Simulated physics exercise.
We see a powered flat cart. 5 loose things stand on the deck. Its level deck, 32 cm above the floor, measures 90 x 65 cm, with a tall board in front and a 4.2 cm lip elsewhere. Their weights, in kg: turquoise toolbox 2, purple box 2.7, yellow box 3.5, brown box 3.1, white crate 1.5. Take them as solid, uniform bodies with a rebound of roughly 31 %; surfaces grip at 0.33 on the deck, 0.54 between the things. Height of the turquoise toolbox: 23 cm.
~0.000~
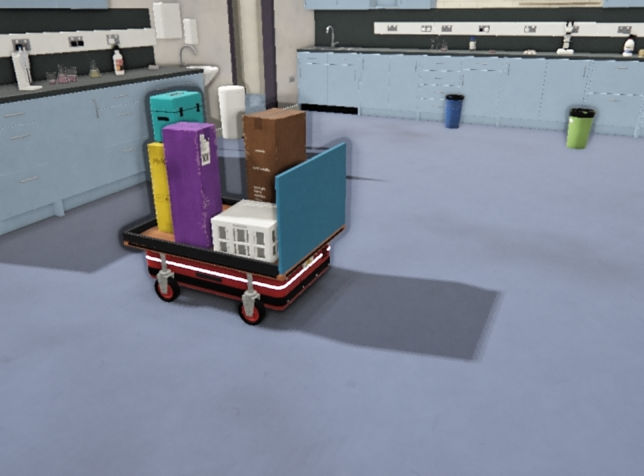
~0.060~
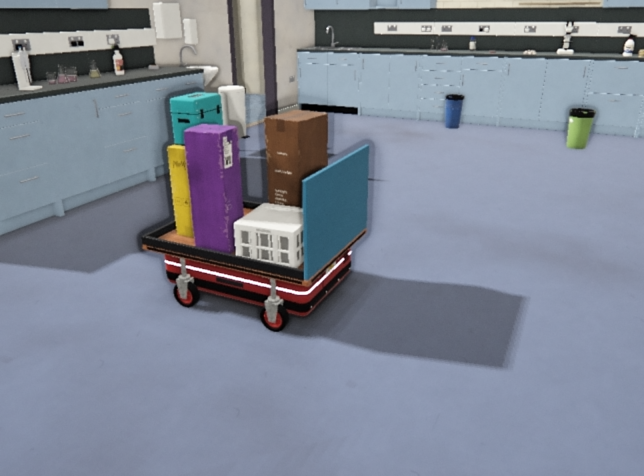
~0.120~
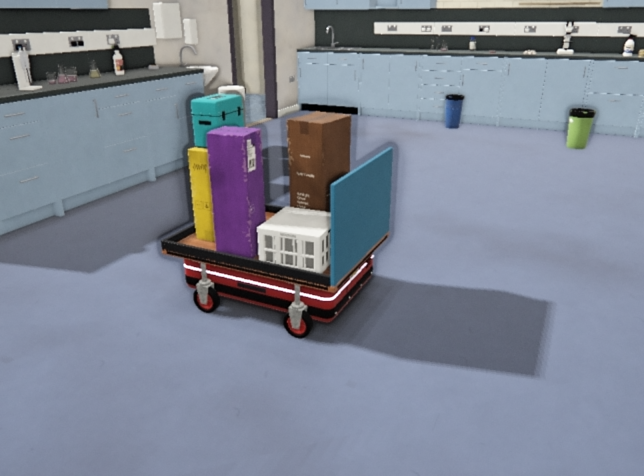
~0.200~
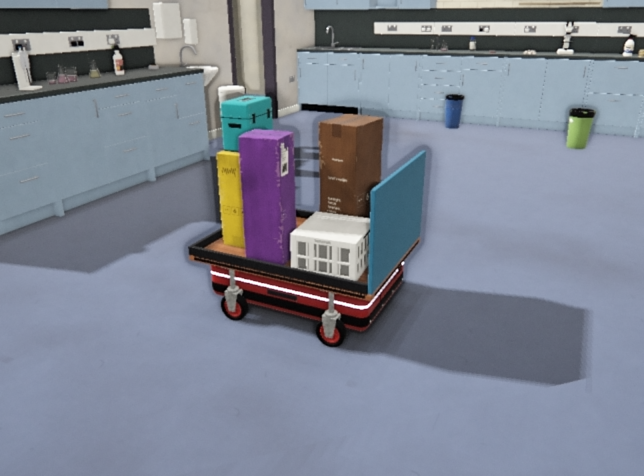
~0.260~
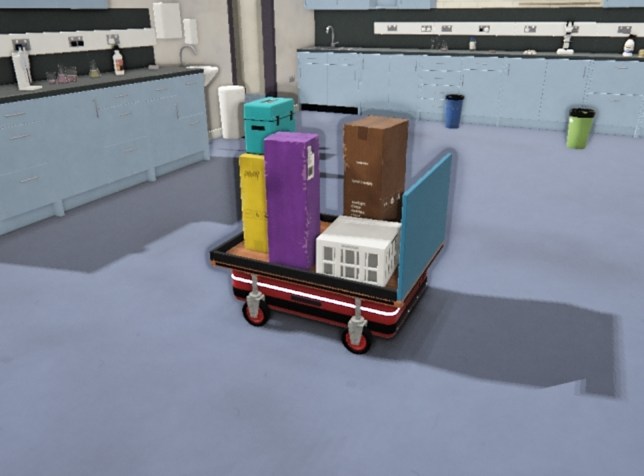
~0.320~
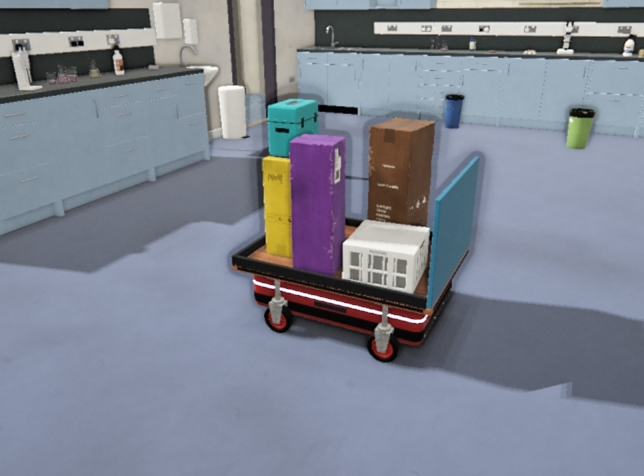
A flat cart stands on the blue-grey floor of a room lined with pale blue cabinets, seen from slightly above. On its deck are a purple box, a yellow box with a turquoise toolbox showing above it, a brown box and a white crate beside the blue board at right. The cart rolls steadily rightward and slightly nearer, its load keeping its arrangement, while the camera stays still.
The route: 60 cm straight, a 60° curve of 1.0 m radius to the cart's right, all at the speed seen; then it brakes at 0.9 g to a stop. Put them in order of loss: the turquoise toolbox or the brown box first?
Of the two named, the latter: The brown box.
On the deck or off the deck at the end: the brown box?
The brown box finishes off the deck.
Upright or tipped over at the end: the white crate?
The white crate is still upright.
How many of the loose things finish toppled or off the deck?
In all, 4.
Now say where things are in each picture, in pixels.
In the first picture, cart has run 0 cm; turquoise toolbox (178, 117); brown box (277, 172).
In the second picture, cart has run 13 cm; white crate (279, 235); purple box (216, 190).
In the third picture, cart has run 25 cm; white crate (302, 239).
In the fourth picture, cart has run 42 cm; purple box (269, 198).
In the fifth picture, cart has run 55 cm; white crate (360, 250); purple box (294, 202).
In the sixth picture, cart has run 67 cm; turquoise toolbox (294, 128); brown box (400, 188).
Around 0.62 s, cart has run 130 cm, turned 32°; brown box at 14° to upright near (550, 230); turquoise toolbox shifted 2 cm near (417, 145); purple box at 5° to upright.
Around 0.92 s, cart has run 193 cm, turned 60°; brown box now off the deck; turquoise toolbox shifted 15 cm near (547, 185); purple box at 32° to upright.
Around 1.12 s, cart has run 219 cm, turned 60°; turquoise toolbox at 5° to upright; purple box at 66° to upright; yellow box at 5° to upright.
Around 1.52 s, cart has run 220 cm, turned 60°, stopped; turquoise toolbox at 56° to upright; purple box on its side; yellow box at 61° to upright.
Finally (2.8 s), off the deck, brown box; on their side or leaning hard on the deck, turquoise toolbox, purple box and yellow box; white crate still in place (within 10 cm). Turquoise toolbox went at 1.32 s; brown box went at 0.78 s.
